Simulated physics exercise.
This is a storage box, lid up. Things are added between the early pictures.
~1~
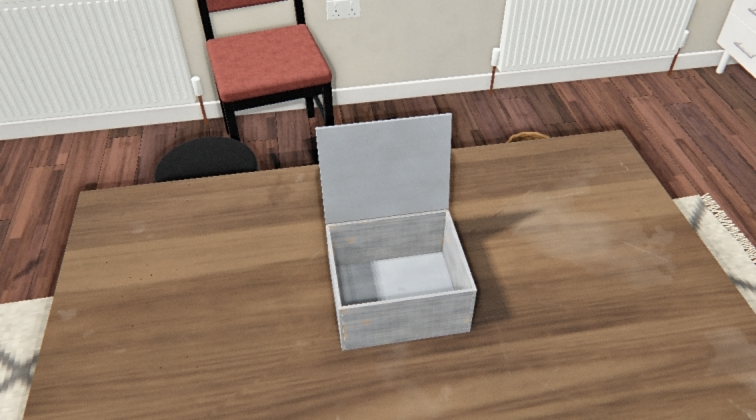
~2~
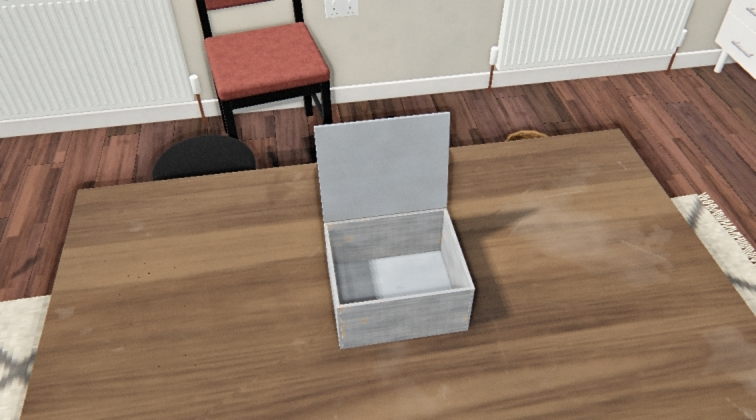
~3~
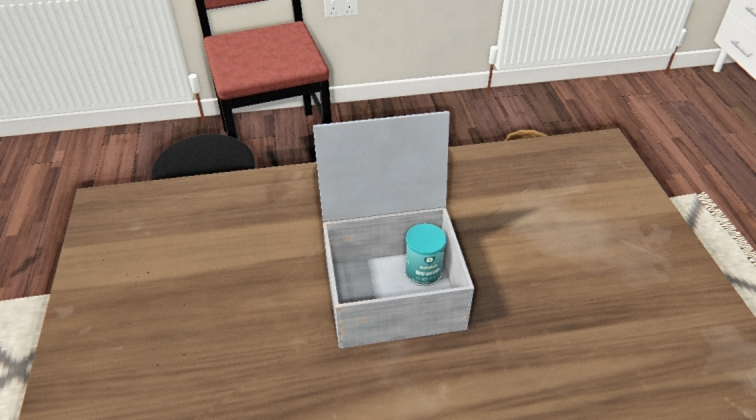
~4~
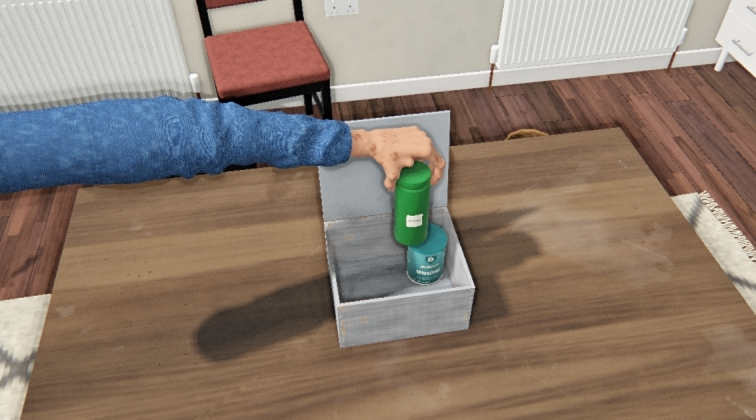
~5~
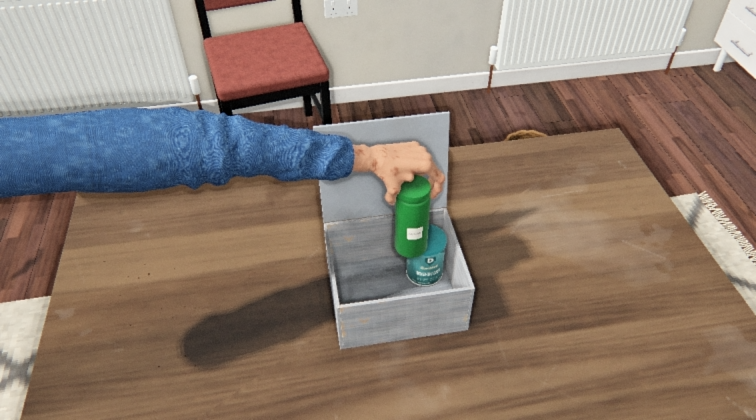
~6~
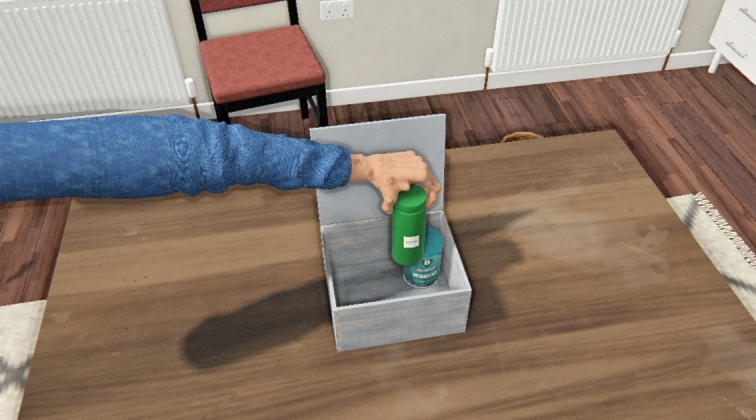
A turquoise tin appeared inside the open, empty box on the wooden table, then a hand in a blue sleeve, reaching from the left, lowered a green jar into the box beside it.
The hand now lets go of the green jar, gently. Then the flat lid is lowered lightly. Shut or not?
As it turns out, it sits on the rim.
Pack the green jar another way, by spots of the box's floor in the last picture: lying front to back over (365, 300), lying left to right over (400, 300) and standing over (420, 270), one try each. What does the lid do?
First try: It shuts flat; second try: It shuts flat; third try: It will not close.
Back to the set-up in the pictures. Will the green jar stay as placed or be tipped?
It ends up tilted.
Then, 0.50 s after the last picture, green jar tipped 63° from how it was near (376, 289).
Then, 1.50 s after the last picture, lid 65° above the rim; green jar on its side near (383, 304).
Then, 1.90 s after the last picture, lid 26° above the rim; green jar on its side near (382, 303).
At rest, lid shut; tipped over in the box, green jar; turquoise tin in place. Seen from the same camera at the end, green jar near (382, 303).
